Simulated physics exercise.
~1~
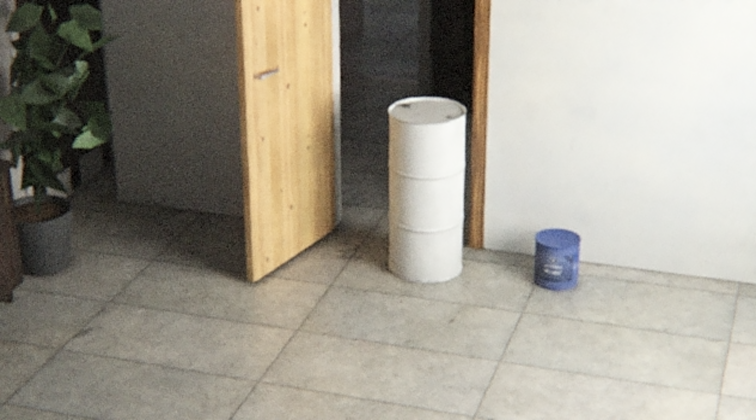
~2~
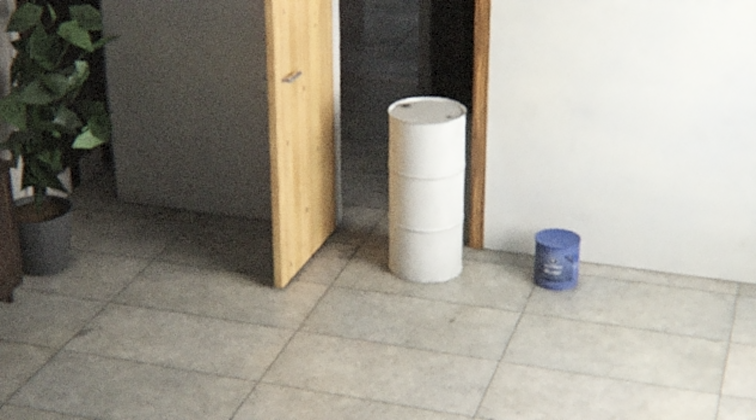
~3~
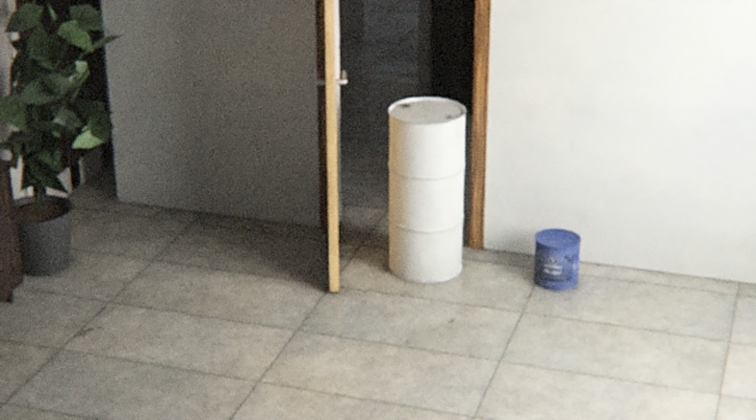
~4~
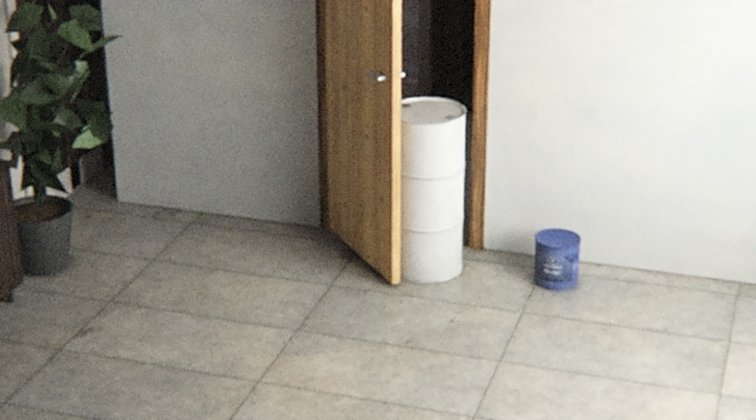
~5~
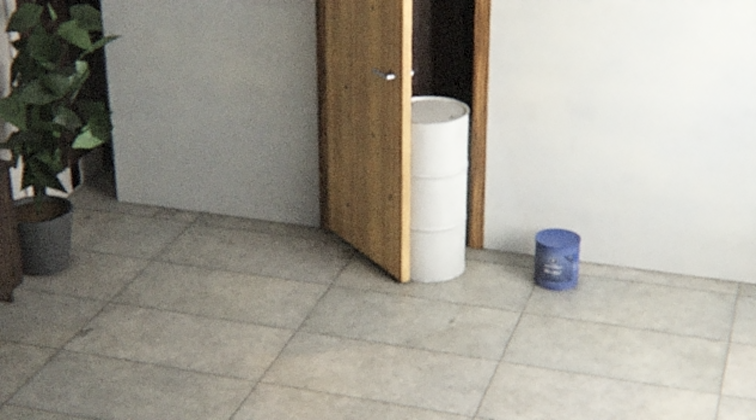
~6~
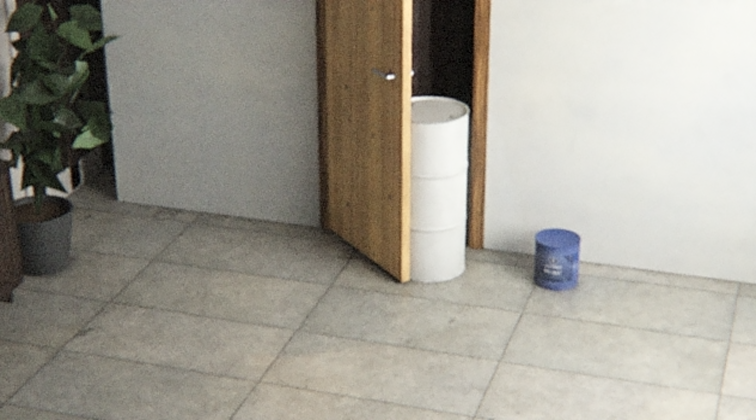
In a room with a tiled floor and a potted plant at left, a wide-open wooden door swings rightward toward its frame until it meets a white drum standing in the doorway. It stops there, still partly open, while a blue pail sits untouched nearby.
